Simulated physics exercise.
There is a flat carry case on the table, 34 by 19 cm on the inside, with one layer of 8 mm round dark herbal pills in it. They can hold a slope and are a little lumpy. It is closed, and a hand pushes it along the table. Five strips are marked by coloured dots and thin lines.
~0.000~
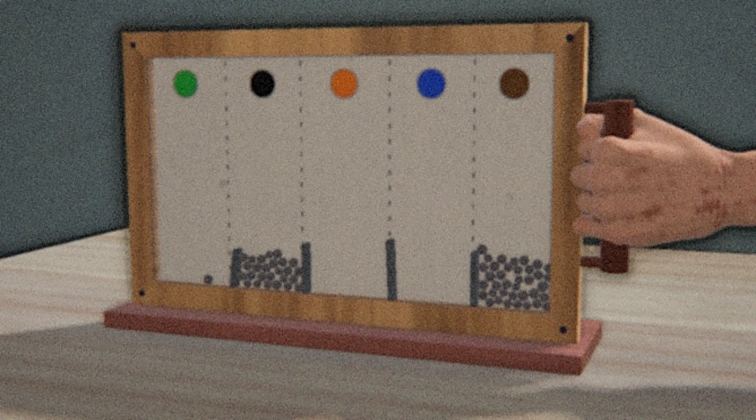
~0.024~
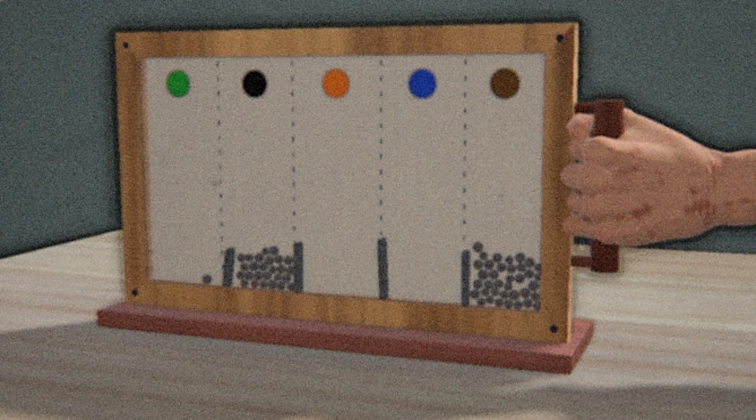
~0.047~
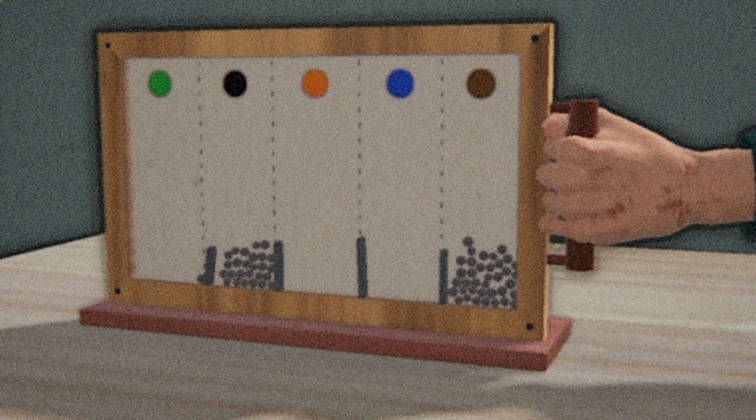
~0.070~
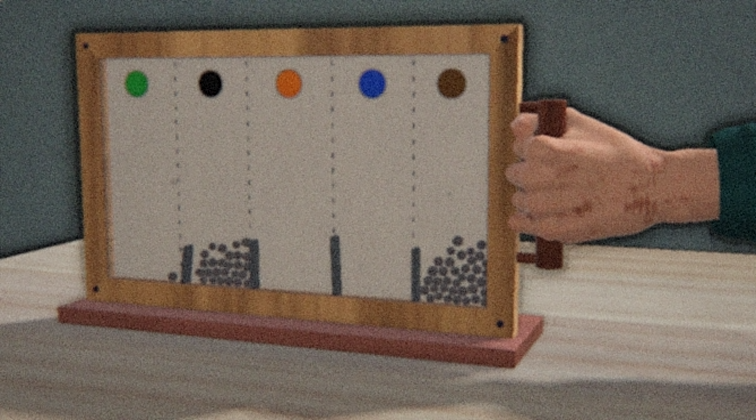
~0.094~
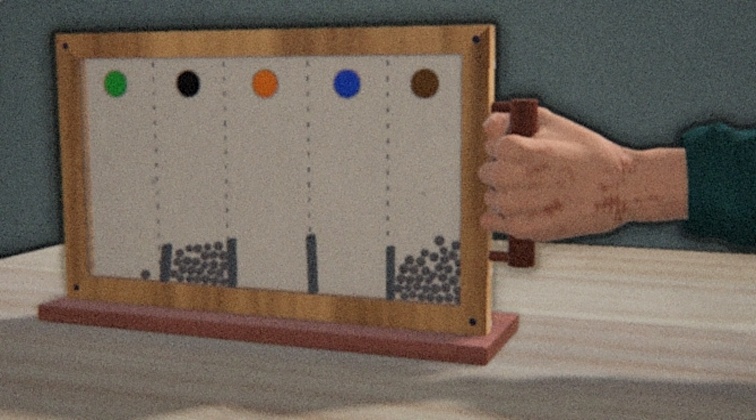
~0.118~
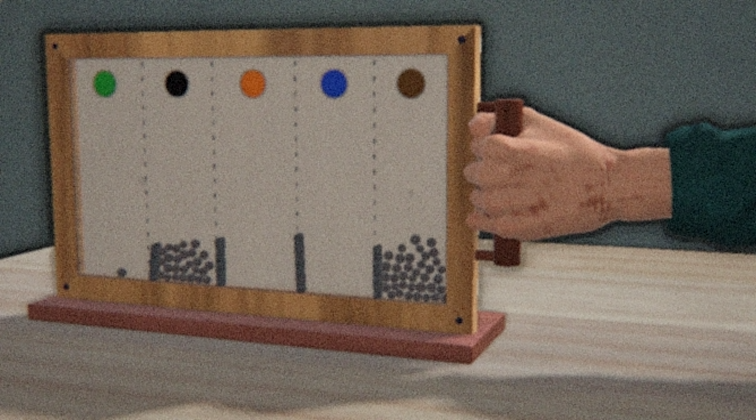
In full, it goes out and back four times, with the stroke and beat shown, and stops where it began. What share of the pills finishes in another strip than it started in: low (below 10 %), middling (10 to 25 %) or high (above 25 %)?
A large share.
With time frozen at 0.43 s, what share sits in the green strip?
Share: Some 10 per cent.
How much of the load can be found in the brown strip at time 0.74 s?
Share: Close to 40 percent.
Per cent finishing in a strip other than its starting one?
Moved share: About 30 per cent.
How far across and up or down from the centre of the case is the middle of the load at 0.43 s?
Right by about 3 cm and below by about 8 cm.
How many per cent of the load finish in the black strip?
Estimated share there: Roughly 25 per cent.
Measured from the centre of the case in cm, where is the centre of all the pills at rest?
Some 4 cm right and 8 cm below.
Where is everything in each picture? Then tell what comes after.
In the first frame, at its start; about 60 pills; pills centred (404, 278); top one (482, 249); orange (344, 84), blue (431, 84), green (186, 84), black (263, 84), brown (514, 84).
In the second frame, 1 cm to the left; pills centred (399, 277); top one (478, 247).
In the third frame, 2 cm to the left; pills centred (380, 274); top one (468, 242); wall ends (444, 252), (361, 240), (278, 244), (212, 249).
In the fourth frame, 5 cm to the left; pills centred (354, 273); top one (458, 241).
In the fifth frame, 7 cm to the left; pills centred (328, 271); top one (440, 241).
In the sixth frame, 8 cm to the left; pills centred (311, 270); top one (416, 240); orange (253, 84), blue (334, 84), green (105, 84), black (177, 84), brown (411, 84).
By 0.43 s, it is 5 cm to the left; blue 10 %, green 10 %, black 35 %, brown 45 %; 20 % have changed strip.
By 0.74 s, it is at its start; orange 5 %, blue 10 %, green 10 %, black 30 %, brown 40 %; 25 % have changed strip.
By 1.00 s, it is at its start; orange 5 %, blue 10 %, green 15 %, black 25 %, brown 40 %; 30 % have changed strip.
Settled by 1.5 s, it is at its start; orange 5 %, blue 10 %, green 15 %, black 25 %, brown 40 %; 30 % have changed strip.
